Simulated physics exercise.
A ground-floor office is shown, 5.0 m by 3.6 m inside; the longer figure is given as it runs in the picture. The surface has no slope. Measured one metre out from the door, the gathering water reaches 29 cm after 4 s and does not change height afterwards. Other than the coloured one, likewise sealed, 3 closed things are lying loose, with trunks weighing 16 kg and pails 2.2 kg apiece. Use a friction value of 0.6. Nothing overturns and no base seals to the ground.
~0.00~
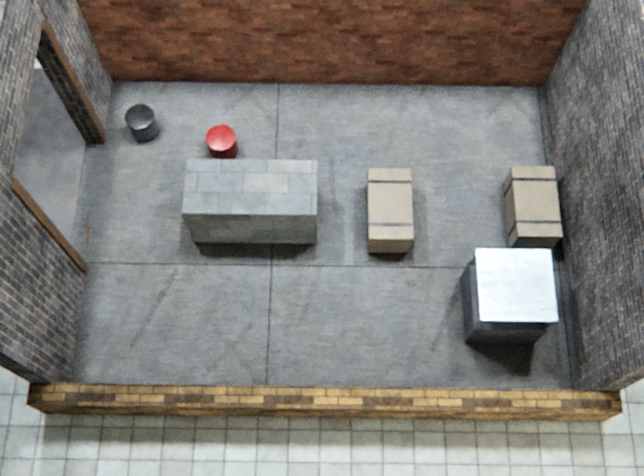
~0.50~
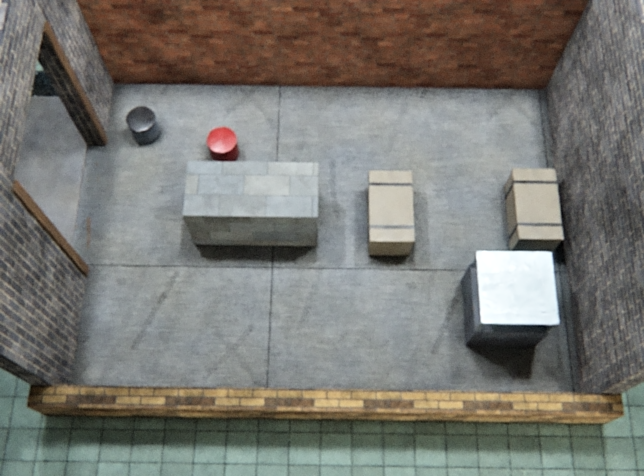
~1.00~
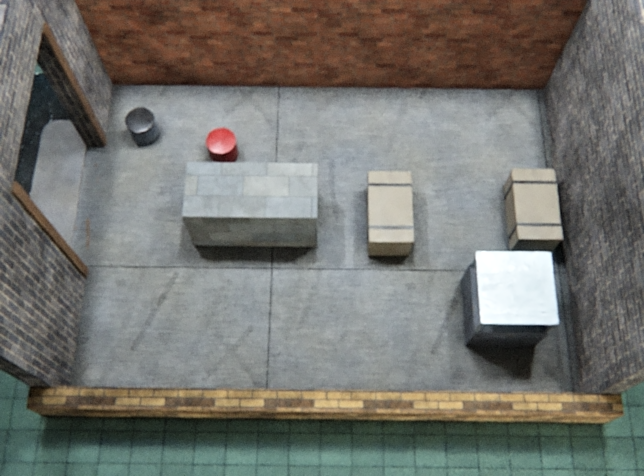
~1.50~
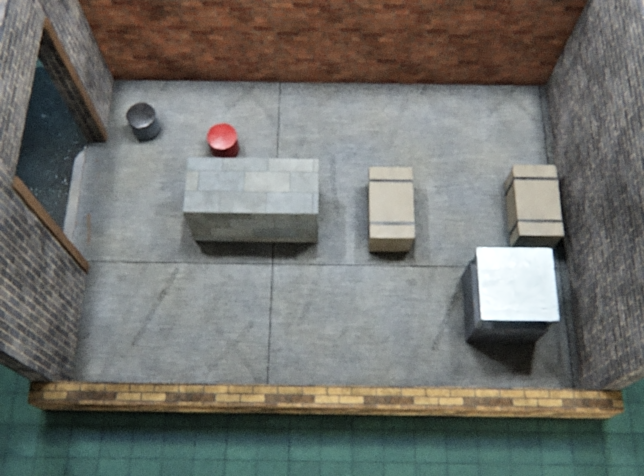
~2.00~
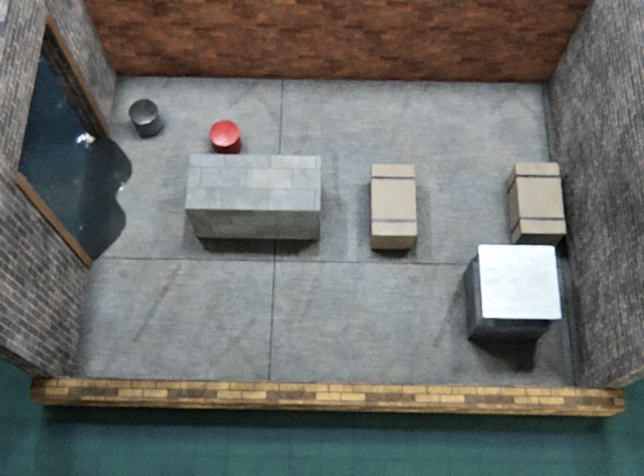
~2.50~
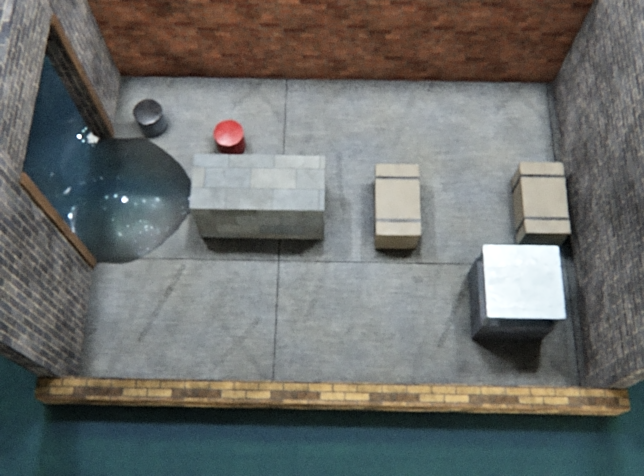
The clip shows a brick-walled room from above as the pale tiled ground outside turns green, then dark water enters through the left doorway and spreads to the long grey block, while the red pail and boxes stay put.
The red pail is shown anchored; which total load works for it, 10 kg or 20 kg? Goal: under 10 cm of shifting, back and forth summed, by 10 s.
Result: Both ballasts fail.
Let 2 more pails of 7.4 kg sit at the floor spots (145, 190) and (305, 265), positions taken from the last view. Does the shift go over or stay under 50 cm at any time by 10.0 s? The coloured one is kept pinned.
First one: Beyond the limit; second one: Inside the limit.
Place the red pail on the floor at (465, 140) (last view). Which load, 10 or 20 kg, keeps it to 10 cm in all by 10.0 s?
Outcome - success with heavier only.
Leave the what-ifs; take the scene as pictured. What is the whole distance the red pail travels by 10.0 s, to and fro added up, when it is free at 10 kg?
Some 350 centimetres of travel in total.
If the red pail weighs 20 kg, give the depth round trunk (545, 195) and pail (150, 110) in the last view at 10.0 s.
Roughly 11 and 12 cm.
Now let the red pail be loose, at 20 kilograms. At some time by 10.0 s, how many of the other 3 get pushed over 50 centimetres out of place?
All told, that gives 3.
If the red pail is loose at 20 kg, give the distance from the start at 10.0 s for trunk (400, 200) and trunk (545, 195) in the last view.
In turn: 80 cm, 120 cm.
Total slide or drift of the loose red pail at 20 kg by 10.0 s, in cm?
It covers some 40 cm altogether.
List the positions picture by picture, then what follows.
The red pail at (221, 137), on the bottom; water covers 0.0 m2; 0 of 4 have shifted, in the first picture.
The red pail at (222, 140) rests on the ground; 0.0 m2 under water; 0 of 4 have shifted, in the second picture.
The red pail at (221, 141), on the bottom; 0.0 m2 under water; 0 of 4 have shifted, in the third picture.
The red pail at (222, 136) rests on the ground; 0.0 m2 under water; 0 of 4 have shifted, in the fourth picture.
The red pail at (224, 133), on the bottom; 0.3 m2 under water; 0 of 4 have shifted, in the fifth picture.
The red pail at (228, 133), on the bottom; water covers 1.1 m2; 0 of 4 have shifted, in the sixth picture.
After 3.5 s the red pail would be 2 cm from its start with 10 kg and 0 cm from its start with 20 kg; 6 cm of water round it then.
After 4.5 s the red pail would be 48 cm from its start with 10 kg and 6 cm from its start with 20 kg; 8 cm of water round it then.
After 7.0 s the red pail would be 188 cm from its start with 10 kg and 24 cm from its start with 20 kg; 10 cm of water round it then.
After 10.0 s the red pail would be 318 cm from its start with 10 kg and 38 cm from its start with 20 kg; 10 cm of water round it then.
